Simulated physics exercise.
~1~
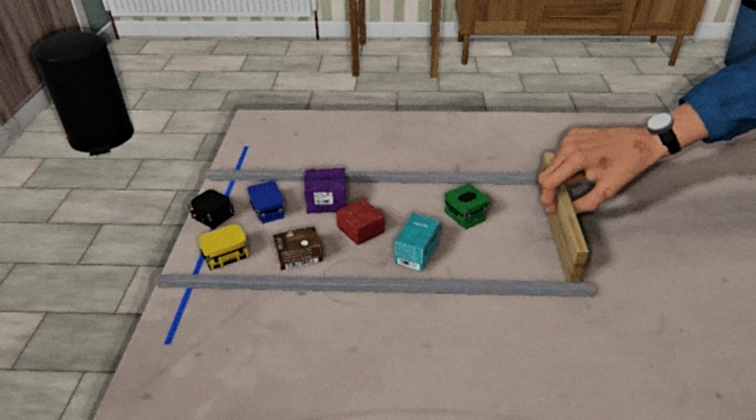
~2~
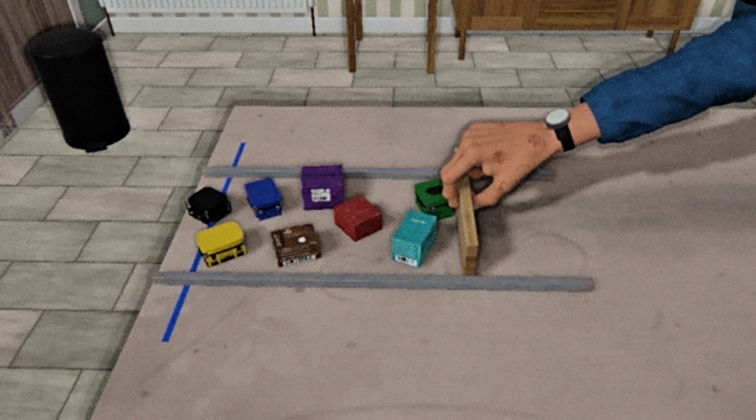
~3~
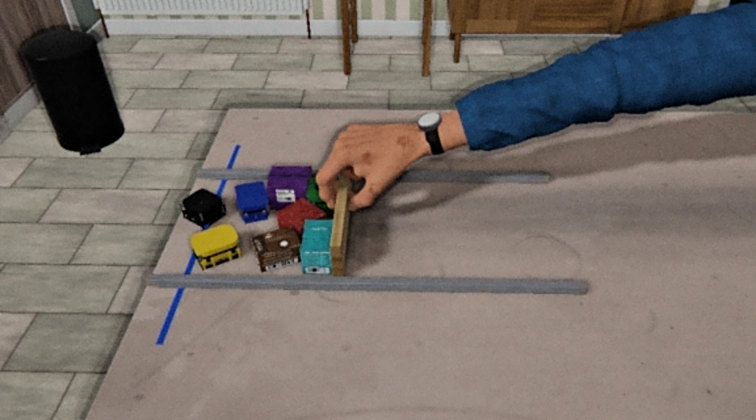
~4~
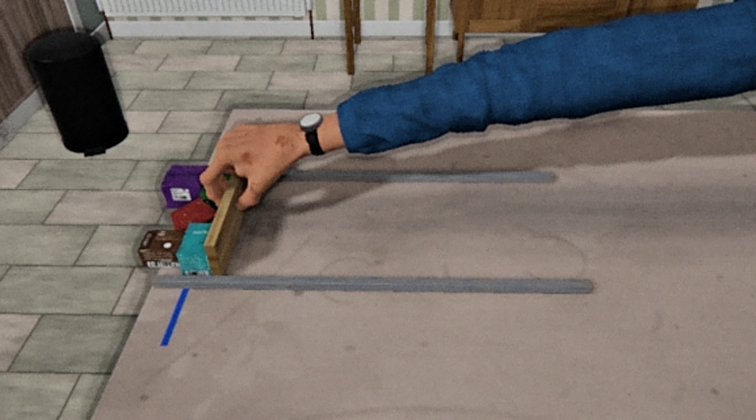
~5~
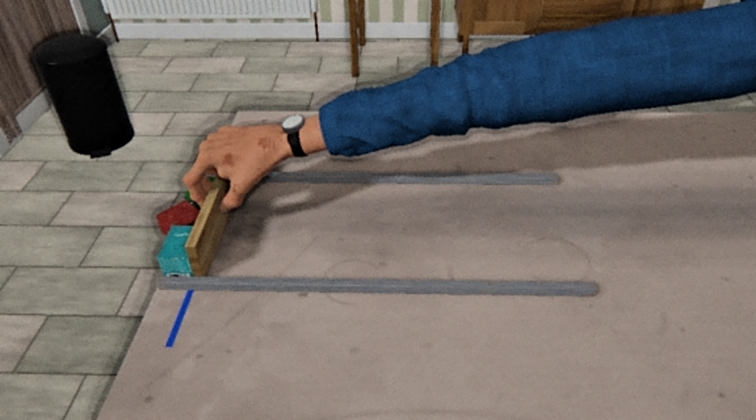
A hand slides an upright wooden board leftward between two grey rails, gathering small coloured boxes and cases and pushing them past the blue tape at the table's end, until the purple, brown, blue, yellow and black ones have dropped off and teal, red and green ones remain against the board.
